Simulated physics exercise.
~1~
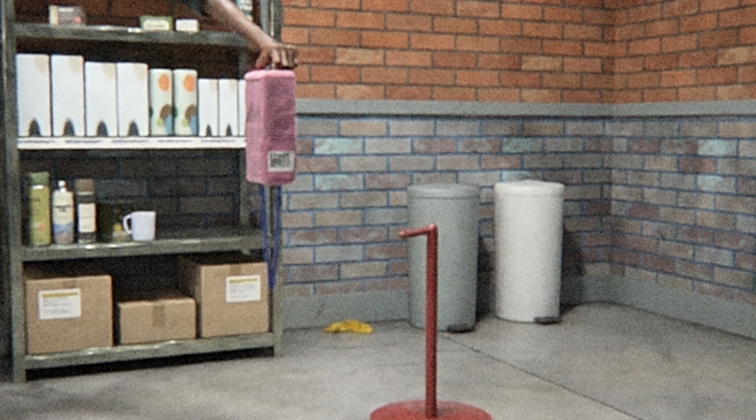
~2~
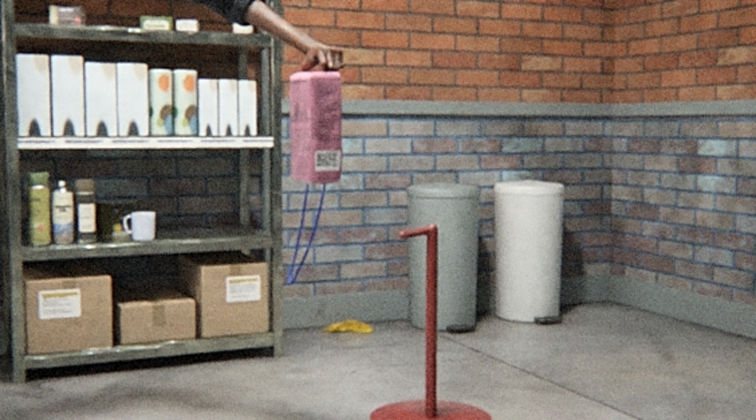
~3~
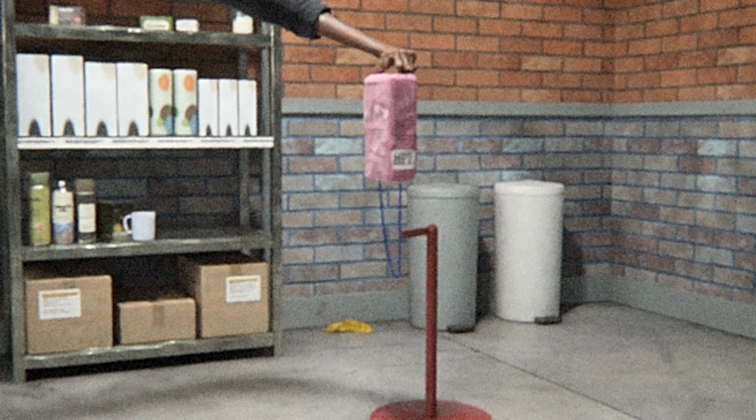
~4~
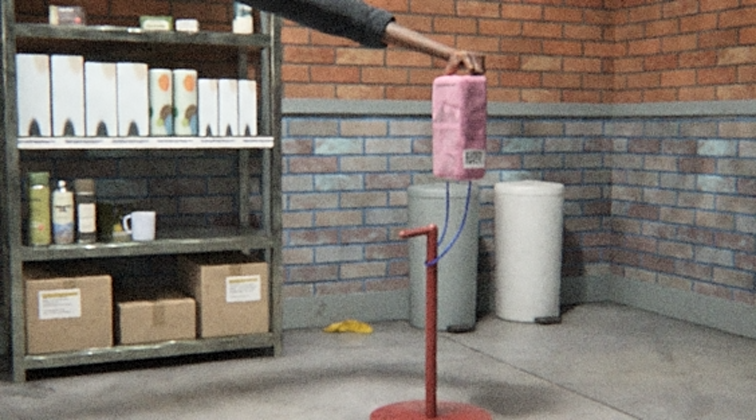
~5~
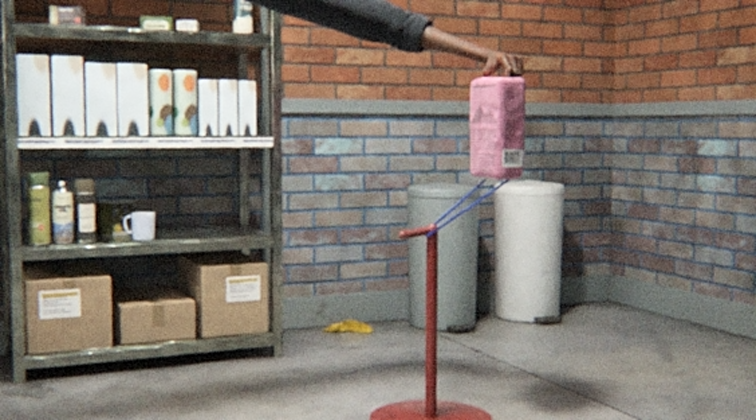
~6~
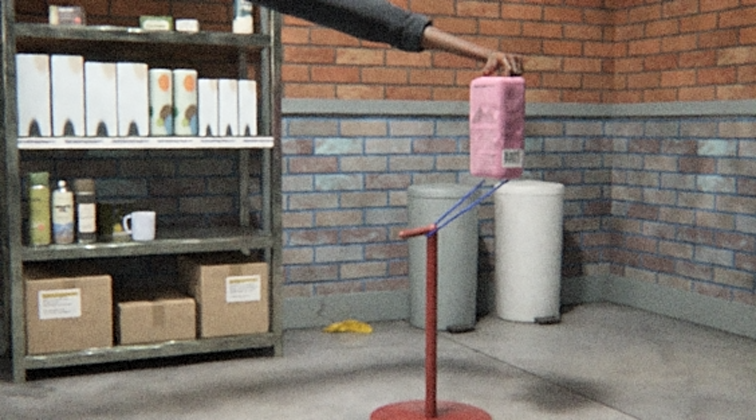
To begin with, a hand holds a pink sack upright beside a metal shelf stocked with boxes, bottles and a mug, a thin blue loop dangling underneath. The arm carries the sack steadily to the right, toward a red post with a short hook at its top, in front of two bins and a brick wall. As the sack nears and passes over the post, the trailing loop meets it and catches. The loop then pulls taut at a slant between post and sack. Snagged just past the post, the sack stays upright in the hand, which has stopped moving.
